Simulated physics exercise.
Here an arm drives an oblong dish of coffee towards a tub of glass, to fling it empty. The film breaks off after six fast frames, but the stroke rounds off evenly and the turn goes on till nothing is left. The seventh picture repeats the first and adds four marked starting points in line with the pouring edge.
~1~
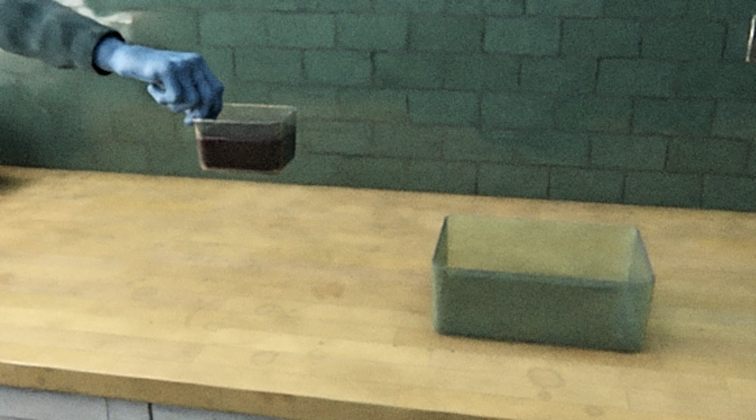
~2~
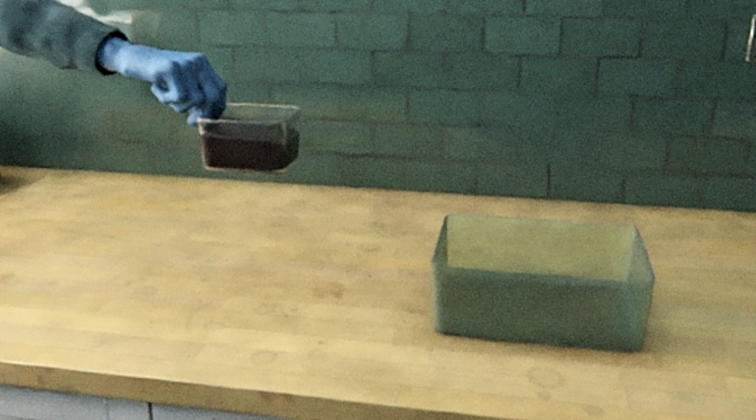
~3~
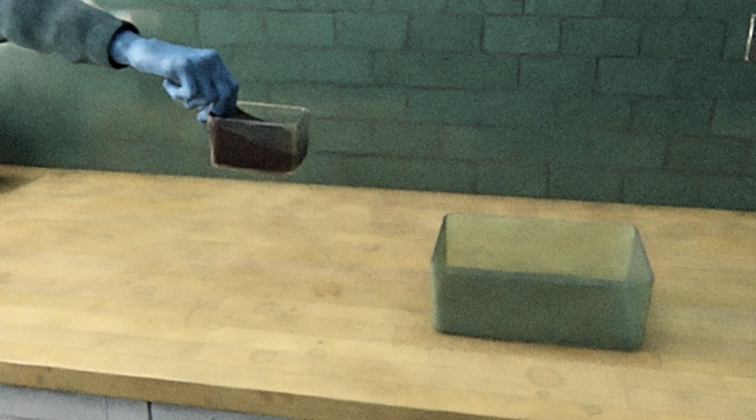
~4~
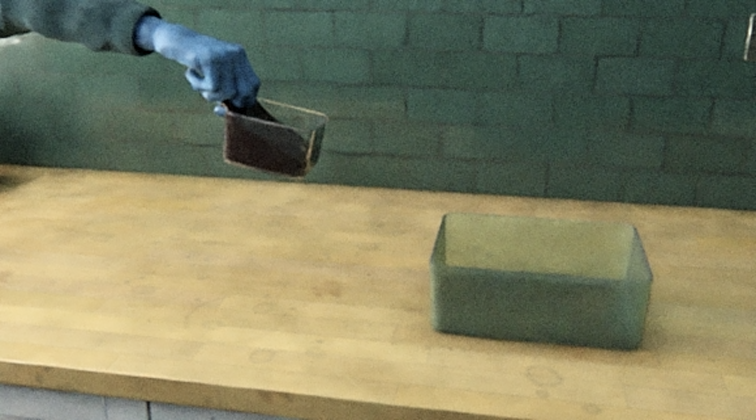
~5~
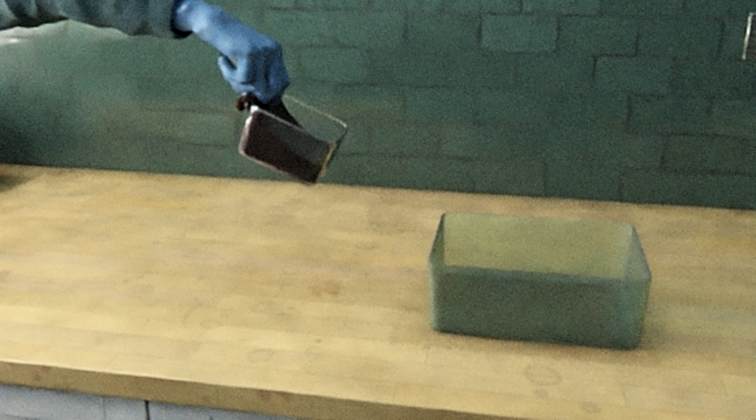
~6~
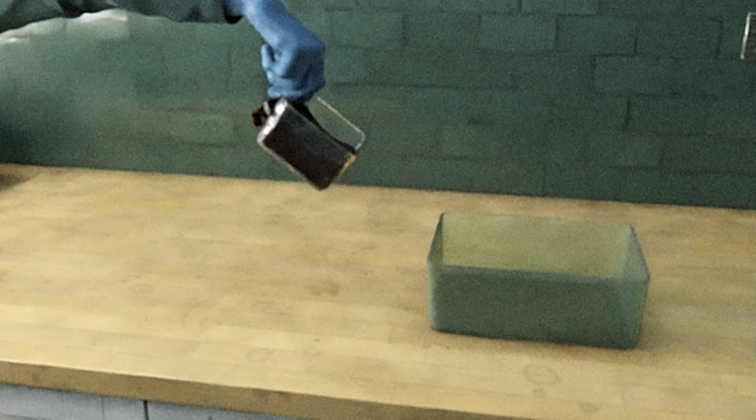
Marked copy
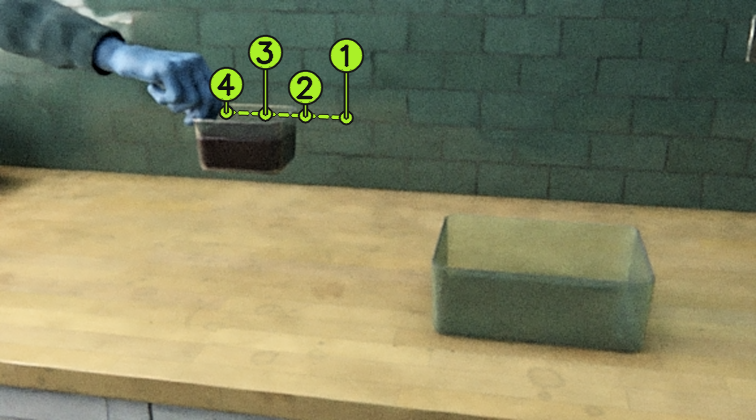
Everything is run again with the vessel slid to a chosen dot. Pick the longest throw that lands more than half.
Go for 3.
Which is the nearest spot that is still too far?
4.
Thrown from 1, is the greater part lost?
No, not at all.
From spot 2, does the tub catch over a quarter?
Yes.
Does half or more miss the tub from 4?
Yes.
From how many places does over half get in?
Three of them.
On the marked copy, 1 at (346, 117); 2 at (305, 115); 3 at (265, 114); 4 at (226, 112).
Choosing 1, about 88 % lands in the tub, 8 % falls short and 4 % goes beside or beyond.
Choosing 2, about 74 % lands in the tub, 13 % falls short and 13 % goes beside or beyond.
Choosing 3, about 66 % lands in the tub, 26 % falls short and 8 % goes beside or beyond.
Choosing 4, about 30 % lands in the tub, 64 % falls short and 6 % goes beside or beyond.
